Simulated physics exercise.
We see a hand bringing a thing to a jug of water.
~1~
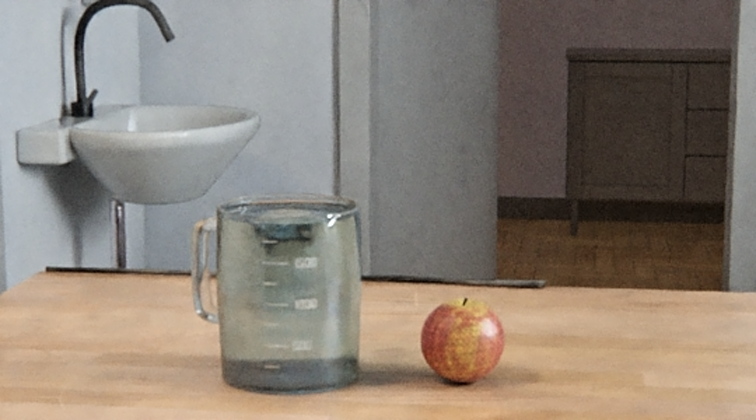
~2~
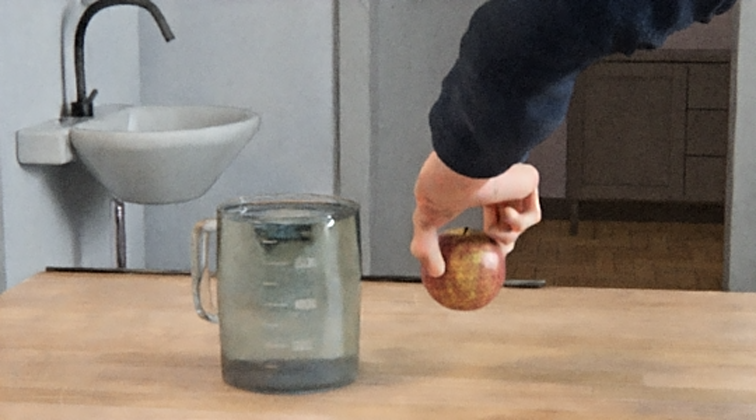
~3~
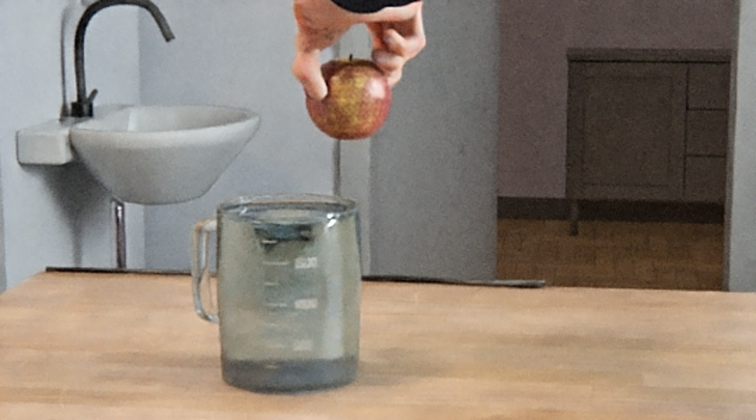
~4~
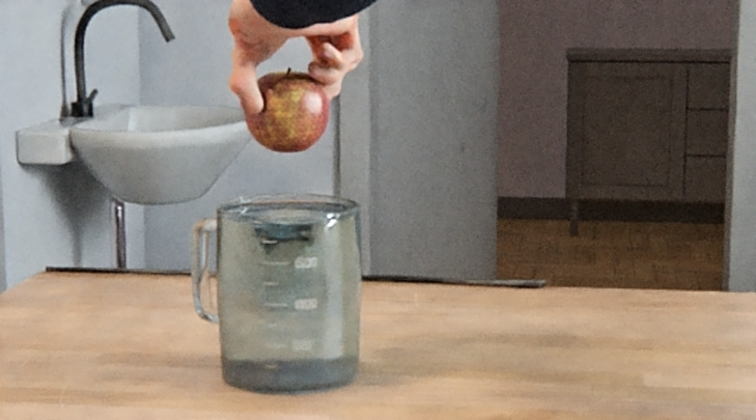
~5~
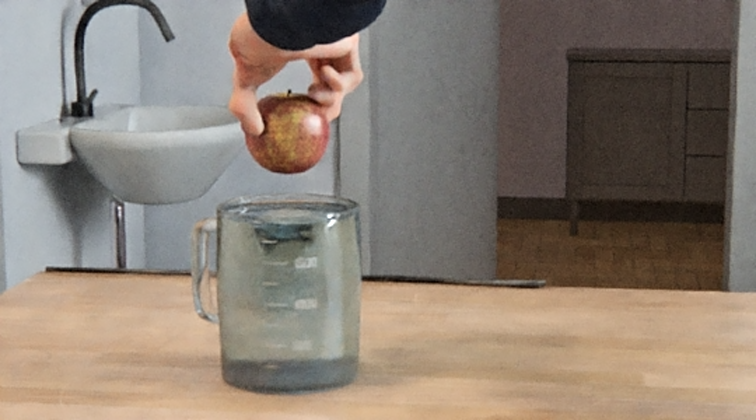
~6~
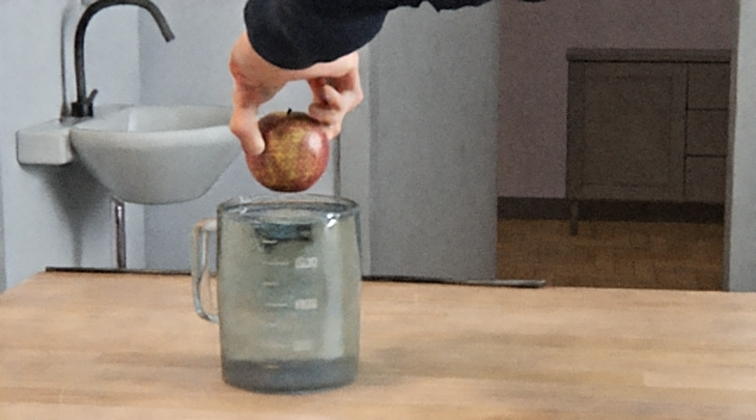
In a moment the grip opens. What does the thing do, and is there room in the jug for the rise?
In the water it stays at the surface. The jug overflows.
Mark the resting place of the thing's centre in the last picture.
Around (289, 224).
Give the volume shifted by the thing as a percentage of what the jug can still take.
Some 220 per cent.
A moment on, the apple enters the water; the jug is full to the brim.
Further on, the apple comes up again; the jug is full to the brim; a puddle lies round it.
When it is over, the apple is afloat; the jug is full to the brim; a puddle lies round it.
